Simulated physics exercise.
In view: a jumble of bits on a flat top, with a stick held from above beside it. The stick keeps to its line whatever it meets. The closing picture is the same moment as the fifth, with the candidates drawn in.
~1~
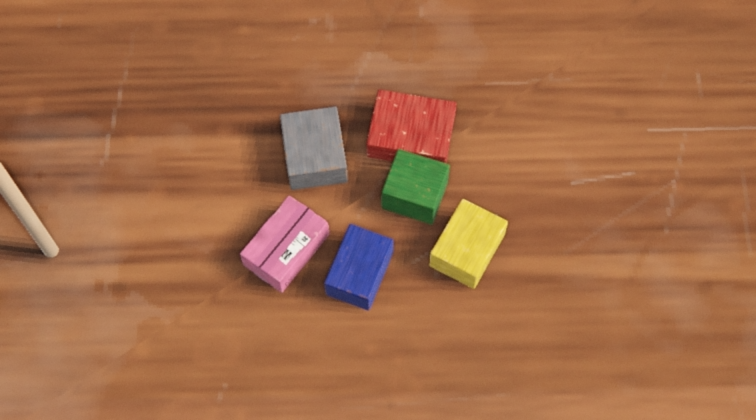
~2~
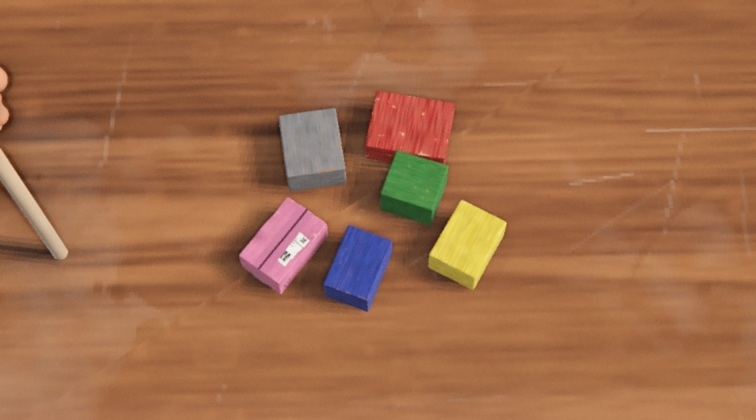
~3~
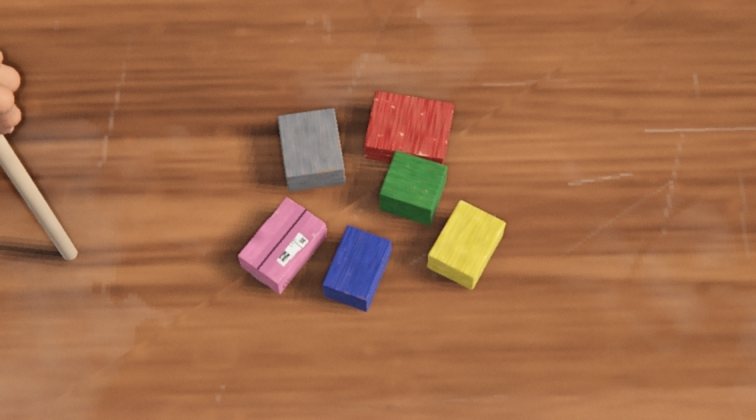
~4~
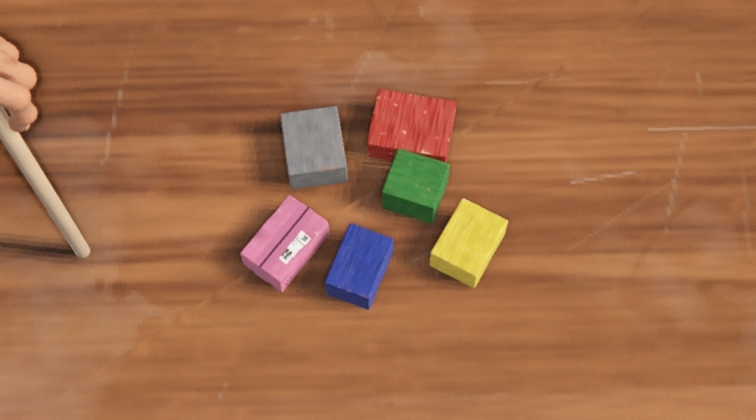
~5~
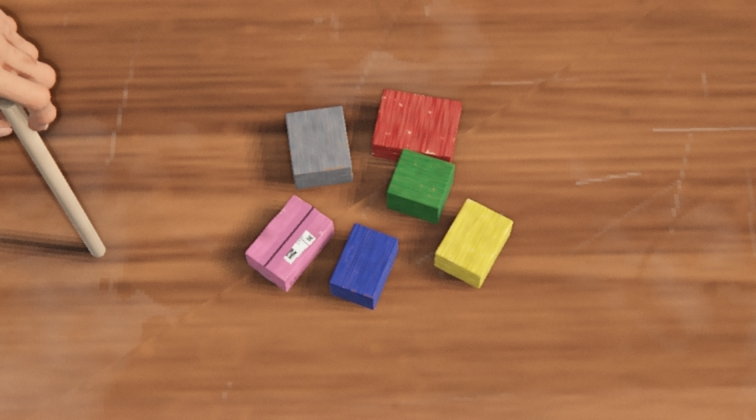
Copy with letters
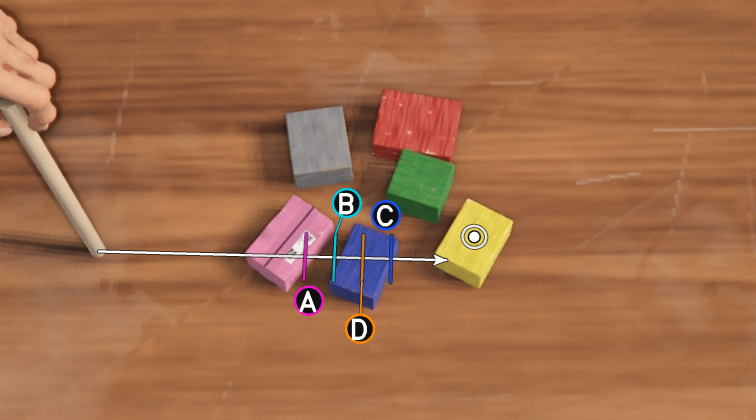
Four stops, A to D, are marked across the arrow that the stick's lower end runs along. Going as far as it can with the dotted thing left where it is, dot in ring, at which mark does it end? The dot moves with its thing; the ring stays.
B.
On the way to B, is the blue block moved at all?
Yes.
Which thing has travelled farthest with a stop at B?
The pink box has gone farthest.
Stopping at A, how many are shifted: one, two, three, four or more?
It has moved two.
On the marked copy, A at (305, 257); B at (335, 257); C at (391, 259); D at (363, 258); the arrow from (99, 251) to (446, 260); the white dot at (475, 237).
Taking B. A third of the way, foot of the stick (185, 255).
Two thirds of the way, foot of the stick (270, 256); pink box (303, 248).
When it is over, foot of the stick (335, 258); pink box (367, 256); blue block (411, 277); the dot is still in its ring.
As for the rest, A keeps the dot in but is short; C shifts the dotted thing to (507, 251); D shifts the dotted thing to (496, 249).
